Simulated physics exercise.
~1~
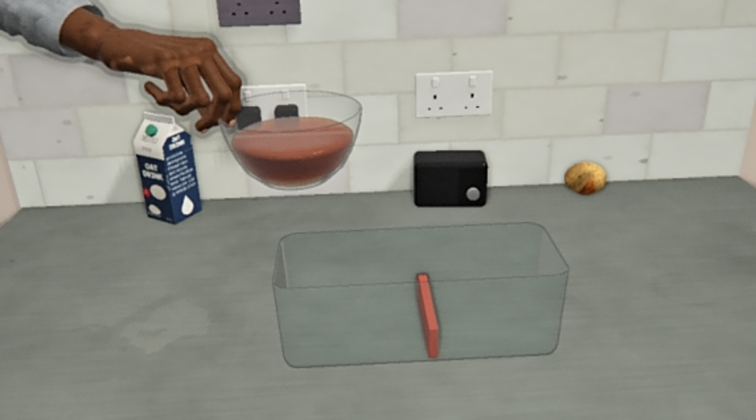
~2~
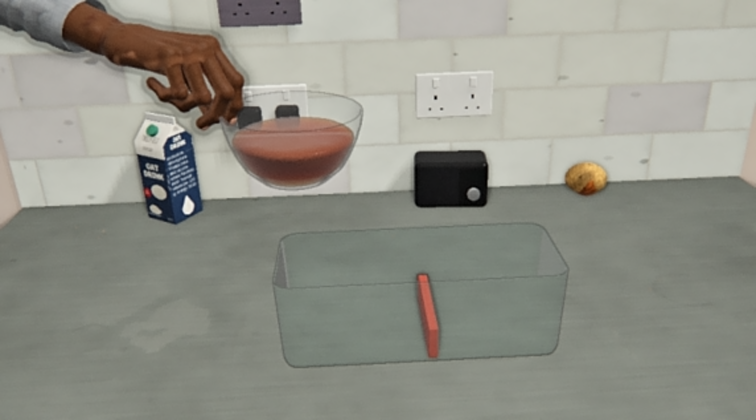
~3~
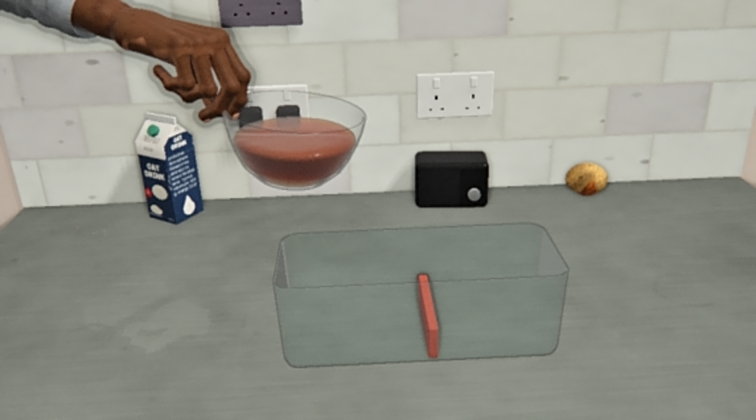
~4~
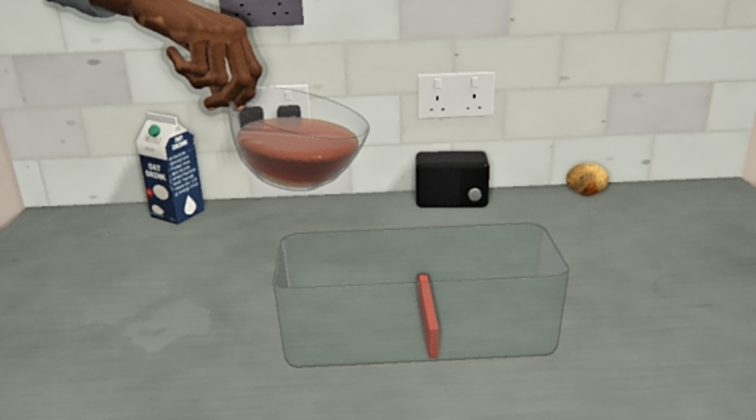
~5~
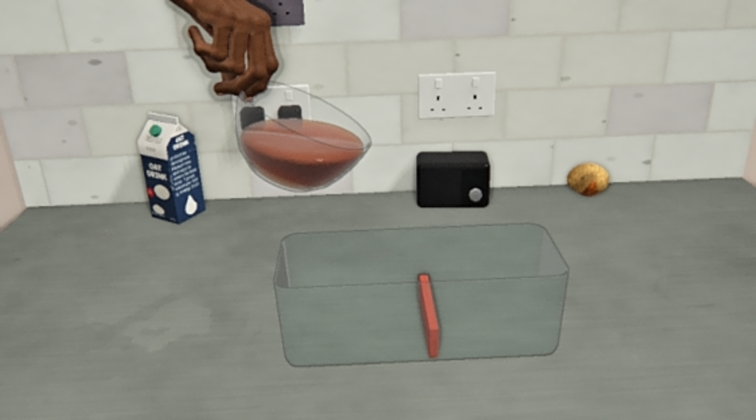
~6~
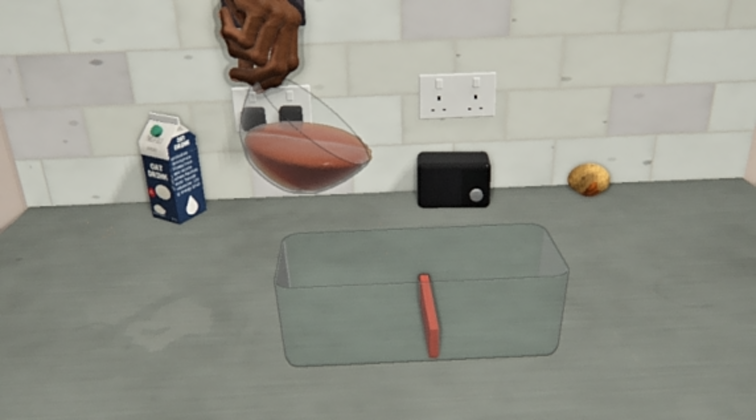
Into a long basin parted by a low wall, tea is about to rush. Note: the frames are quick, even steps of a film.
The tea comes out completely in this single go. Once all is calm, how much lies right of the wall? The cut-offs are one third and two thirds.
The share right of the wall is left smaller than one third.
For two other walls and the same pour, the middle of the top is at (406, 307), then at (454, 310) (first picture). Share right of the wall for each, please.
Note - case one near 40 %, case two near 30 %.
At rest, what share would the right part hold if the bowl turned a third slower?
It comes to some 15 per cent.
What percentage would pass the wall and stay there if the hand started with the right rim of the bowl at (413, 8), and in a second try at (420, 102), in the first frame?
Roughly 60 percent on the first try and 60 percent on the second.
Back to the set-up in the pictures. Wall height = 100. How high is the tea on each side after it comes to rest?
The left reads 40 in a hundred and the right 10 in a hundred.
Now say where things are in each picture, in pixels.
In the first frame, it leans 0°; its right rim is at (361, 109); the tea meets the walls at (231, 136) and (354, 130); the long basin's rim runs from (277, 261) to (555, 248); the wall's top is at (427, 301).
In the second frame, it leans 2°; its right rim is at (362, 111); the tea meets the walls at (232, 135) and (355, 132).
In the third frame, it leans 7°; its right rim is at (365, 118); the tea meets the walls at (234, 133) and (357, 135).
In the fourth frame, it leans 16°; its right rim is at (368, 129); the tea meets the walls at (237, 131) and (360, 138).
In the fifth frame, it leans 27°; its right rim is at (370, 143); the tea meets the walls at (241, 131) and (365, 141).
In the sixth frame, it leans 41°; its right rim is at (368, 159); the tea meets the walls at (245, 133) and (362, 145); 1 per cent is over the edge.
A moment on, the bowl is tipped right over and 4 per cent is still to pour, 58 is left of the wall and 0 right of it.
Next, the bowl is tipped right over and 0 per cent is still to pour, 85 is left of the wall and 4 right of it.
Then the bowl is tipped right over and 0 per cent is still to pour, 78 is left of the wall and 14 right of it.
Later the bowl is tipped right over and 0 per cent is still to pour, 78 is left of the wall and 15 right of it.
In the end 78 per cent lies left of the wall, 15 right of it and 7 outside.
